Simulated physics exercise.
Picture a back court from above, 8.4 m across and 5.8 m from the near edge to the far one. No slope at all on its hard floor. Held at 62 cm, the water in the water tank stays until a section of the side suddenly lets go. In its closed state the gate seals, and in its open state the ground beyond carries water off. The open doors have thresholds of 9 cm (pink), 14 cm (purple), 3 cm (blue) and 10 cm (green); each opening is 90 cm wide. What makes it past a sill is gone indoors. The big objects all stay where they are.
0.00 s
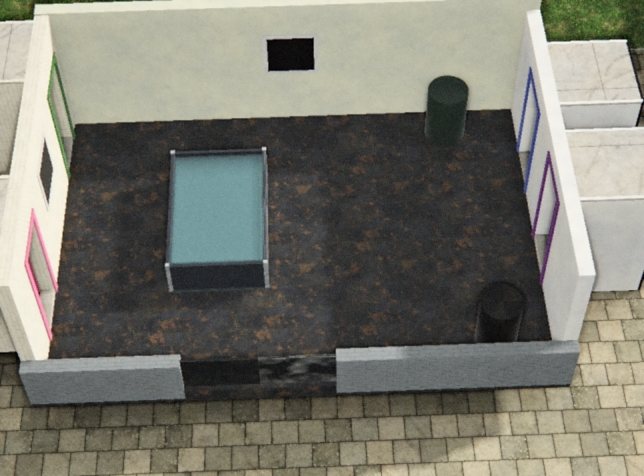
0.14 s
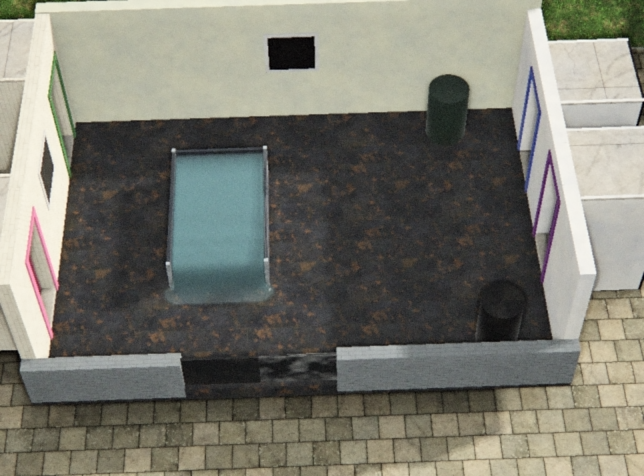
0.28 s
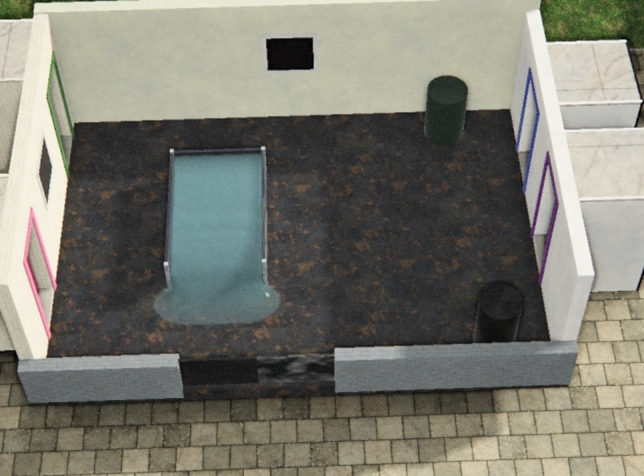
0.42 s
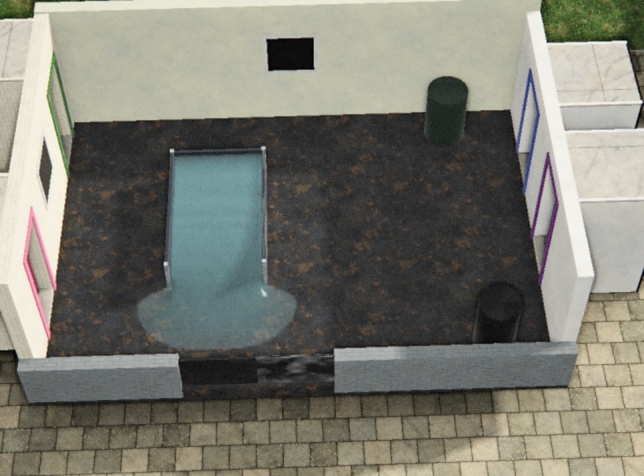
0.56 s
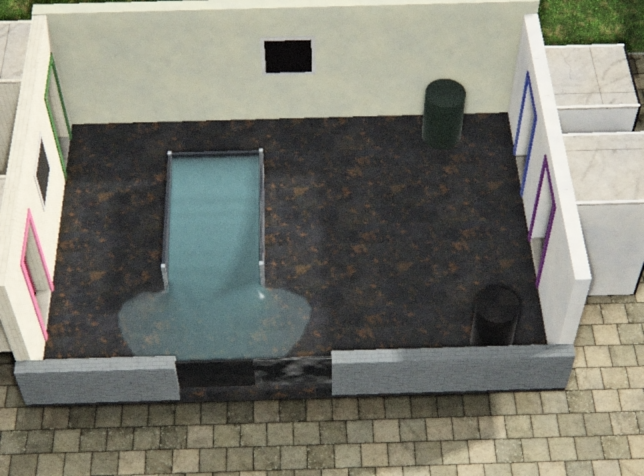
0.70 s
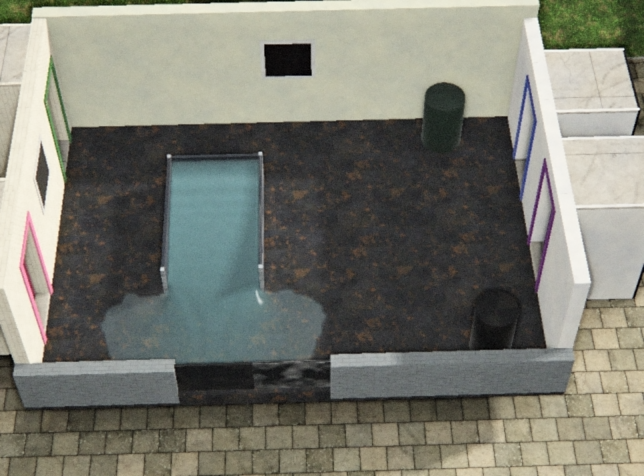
Water pours from the near end of a rectangular tank as its front panel disappears, spreading across the dark floor of a walled court in a widening, rounded sheet that reaches the low grey front wall and the gap in it.
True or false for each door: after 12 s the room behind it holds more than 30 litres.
Pink door: True; purple door: False; blue door: True; green door: False.
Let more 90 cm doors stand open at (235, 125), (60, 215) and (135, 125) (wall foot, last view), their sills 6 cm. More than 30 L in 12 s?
In turn: Under, under, over.
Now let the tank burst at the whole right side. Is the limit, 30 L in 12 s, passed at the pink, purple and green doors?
So pink stays lower, purple tops it, green stays lower.
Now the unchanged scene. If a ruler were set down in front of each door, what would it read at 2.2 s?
In centimetres - pink: 8, purple: 0, blue: 0, green: 0.
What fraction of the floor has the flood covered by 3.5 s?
I'd guess around 45 %.
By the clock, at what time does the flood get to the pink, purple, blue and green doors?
Times: Pink 2.0 seconds, purple 3.2 seconds, blue 4.0 seconds, green 3.6 seconds.
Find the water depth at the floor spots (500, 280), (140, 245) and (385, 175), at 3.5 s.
Taking the spots in order: 5 cm, 1 cm, 0 cm.
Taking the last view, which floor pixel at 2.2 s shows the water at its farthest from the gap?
(487, 374).
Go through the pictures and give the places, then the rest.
The first frame shows the water tank at (218, 208) is whole and still, 62 cm deep.
In the second frame, the front is at (167, 291), 0.9 m from the gap at (219, 277); 0.4 m2 of floor is under water; 62 cm left at the back of the water tank.
In the third frame, the front is at (161, 309), 1.1 m from the gap at (217, 280); 1.2 m2 of floor is under water; 62 cm left at the back of the water tank.
In the fourth frame, water pours out at (217, 280) and has run 1.4 m, to (149, 327); typically 9 cm deep outside, 62 cm at the water tank's back.
In the fifth frame, the front is at a hidden place, 1.8 m from the gap at (215, 283); 4.0 m2 of floor is under water; 62 cm left at the back of the water tank.
In the sixth frame, the front is at a hidden place, 2.2 m from the gap at (214, 286); 5.0 m2 of floor is under water; 61 cm left at the back of the water tank.
After 1.4 s water covers 15 % of the floor and is deepest (40 cm) near (215, 372); pink door not reached, purple door not reached, blue door not reached, green door not reached.
After 2.2 s water covers 20 % of the floor and is deepest (40 cm) near (51, 386); pink door 8 cm at the sill, 0 L in, purple door not reached, blue door not reached, green door not reached.
After 3.5 s water covers 45 % of the floor and is deepest (31 cm) near (40, 387); pink door 17 cm at the sill, 22 L in, purple door 12 cm at the sill, 0 L in, blue door not reached, green door not reached.
After 7.0 s water covers 80 % of the floor and is deepest (16 cm) near (491, 119); pink door 9 cm at the sill, 68 L in, purple door 8 cm at the sill, 1 L in, blue door 5 cm at the sill, 9 L in, green door 6 cm at the sill, 1 L in.
After 12.0 s water covers 100 % of the floor and is deepest (9 cm) near (297, 152); pink door 4 cm at the sill, 69 L in, purple door 4 cm at the sill, 2 L in, blue door 6 cm at the sill, 61 L in, green door 6 cm at the sill, 4 L in.
